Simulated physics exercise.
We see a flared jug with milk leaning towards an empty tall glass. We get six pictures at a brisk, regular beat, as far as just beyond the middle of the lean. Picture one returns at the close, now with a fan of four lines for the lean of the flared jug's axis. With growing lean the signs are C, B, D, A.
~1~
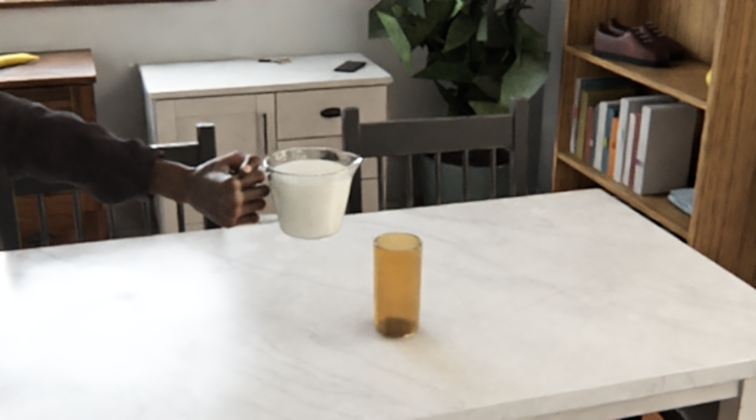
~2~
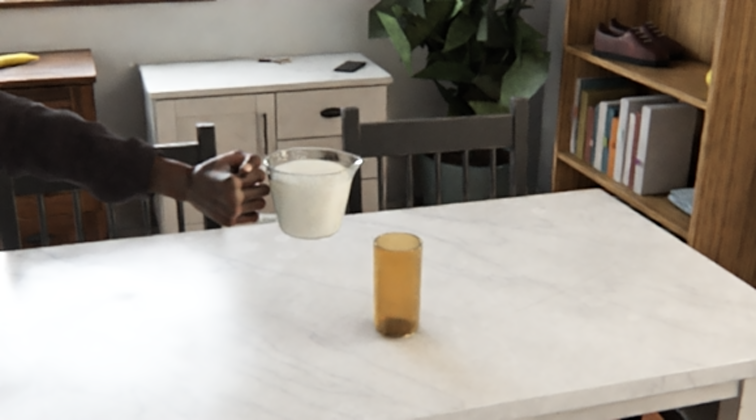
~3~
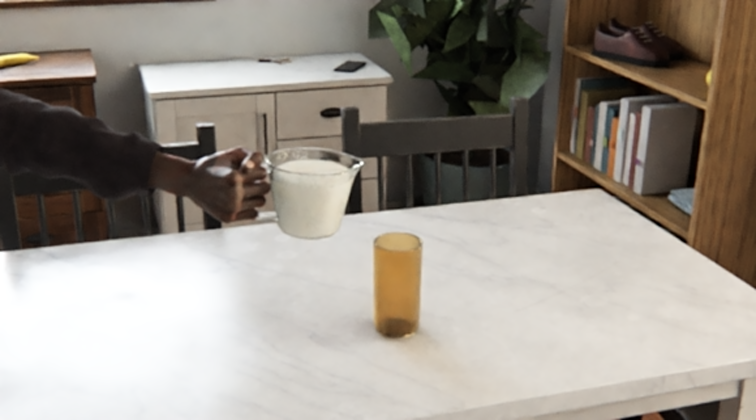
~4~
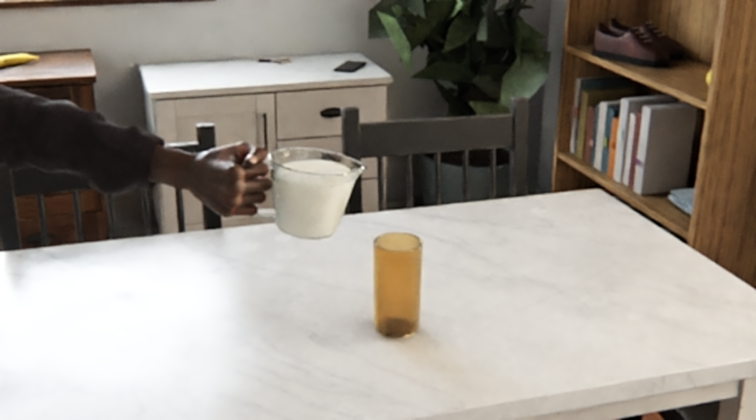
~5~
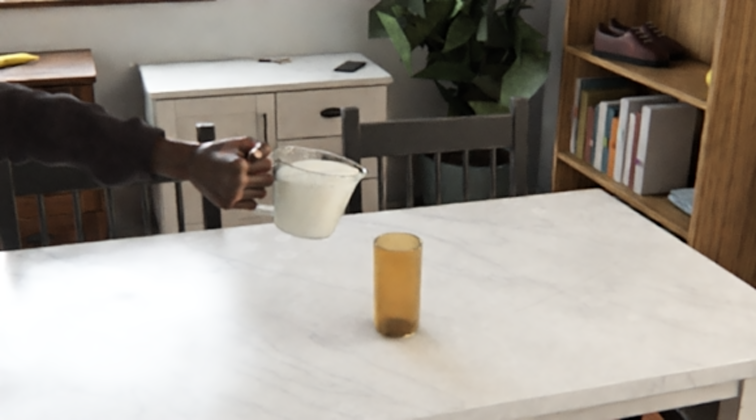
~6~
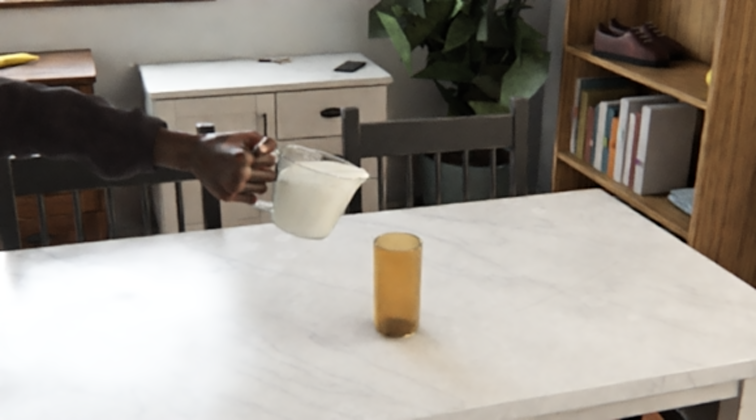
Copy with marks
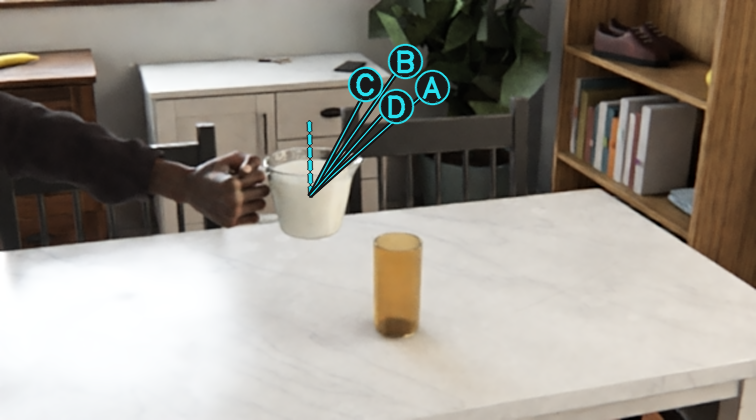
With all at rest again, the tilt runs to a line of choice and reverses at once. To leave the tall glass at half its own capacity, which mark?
D is best.
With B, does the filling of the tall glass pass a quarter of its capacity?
Yes, it does.
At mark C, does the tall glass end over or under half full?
Under half.
On the marked copy, A at (419, 98); B at (394, 74); C at (360, 102); D at (381, 116).
Choosing A, the tall glass ends with about 66 % of what it can hold.
Choosing B, the tall glass ends with about 36 % of what it can hold.
Choosing C, the tall glass ends with about 22 % of what it can hold.
Choosing D, the tall glass ends with about 50 % of what it can hold.
